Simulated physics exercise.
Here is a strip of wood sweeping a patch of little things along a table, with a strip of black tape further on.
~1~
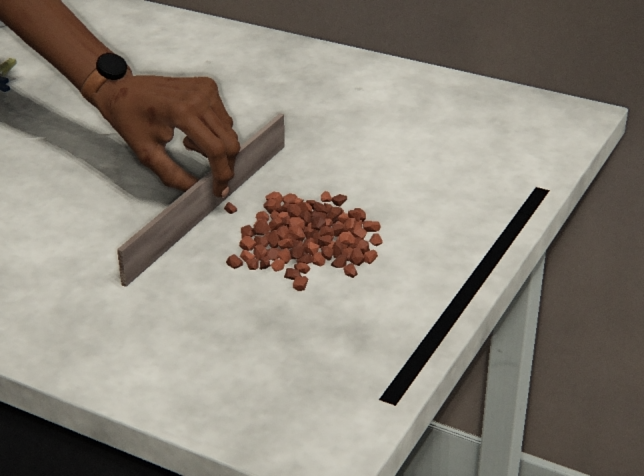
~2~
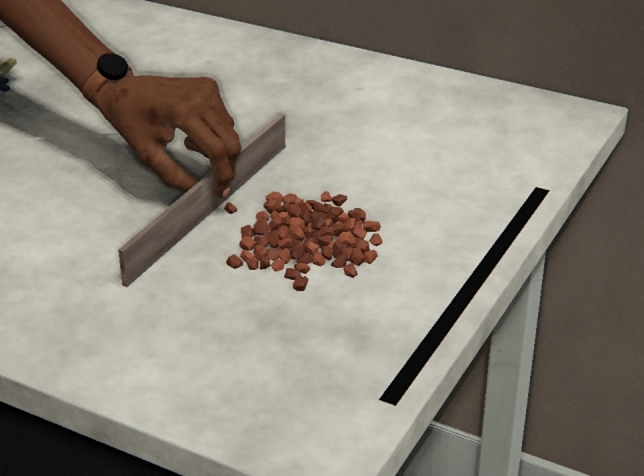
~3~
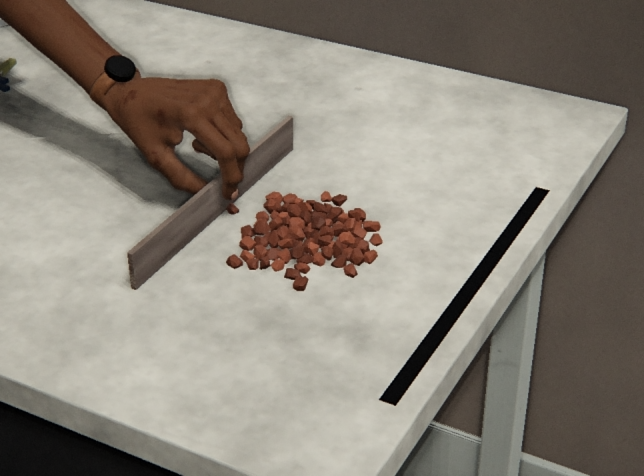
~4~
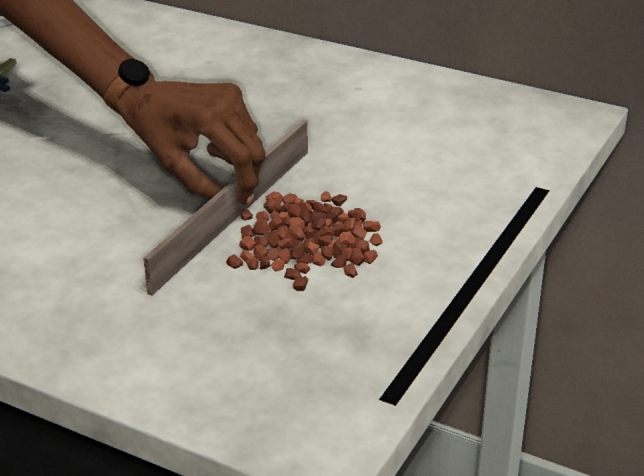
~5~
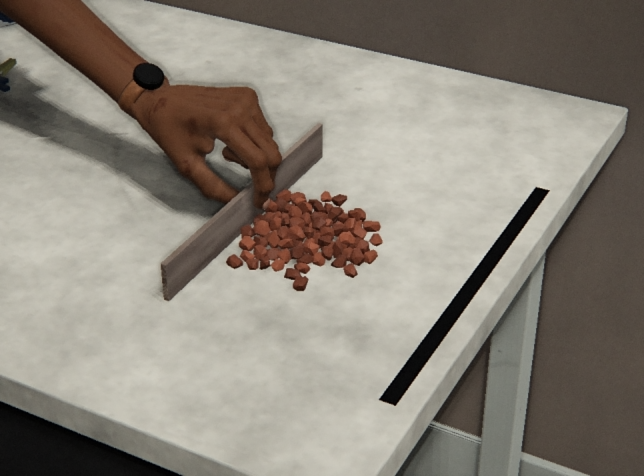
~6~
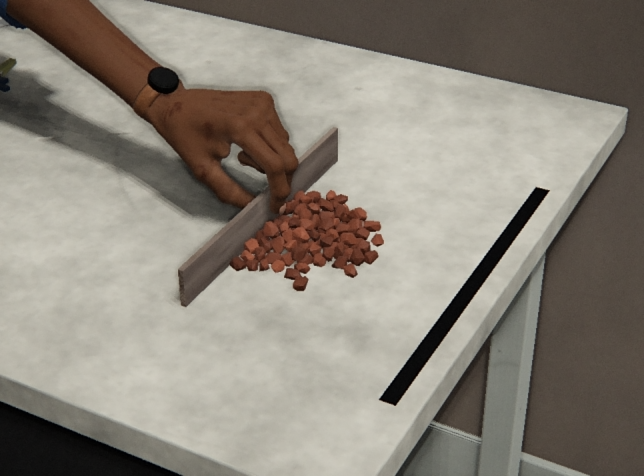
A hand held a thin strip of wood still on a pale tabletop, then slid it a short way right into a heap of small reddish bits, nudging the nearest ones along.
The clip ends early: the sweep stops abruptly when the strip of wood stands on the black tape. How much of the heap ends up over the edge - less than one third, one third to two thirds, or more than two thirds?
The share that drops is going to exceed two thirds.
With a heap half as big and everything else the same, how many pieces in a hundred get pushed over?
Close to 80 per cent of the heap.
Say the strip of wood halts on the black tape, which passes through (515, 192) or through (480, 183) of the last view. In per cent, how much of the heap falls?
60 % and 10 %.
Soon, strip of wood still moving, near (373, 223); heap all on the table, its front near (457, 287).
A while on, strip of wood stopped at the black tape; heap about two thirds over the edge.
Towards the end, strip of wood stopped at the black tape; heap most over the edge.
Finally, strip of wood stopped at the black tape; heap most over the edge.
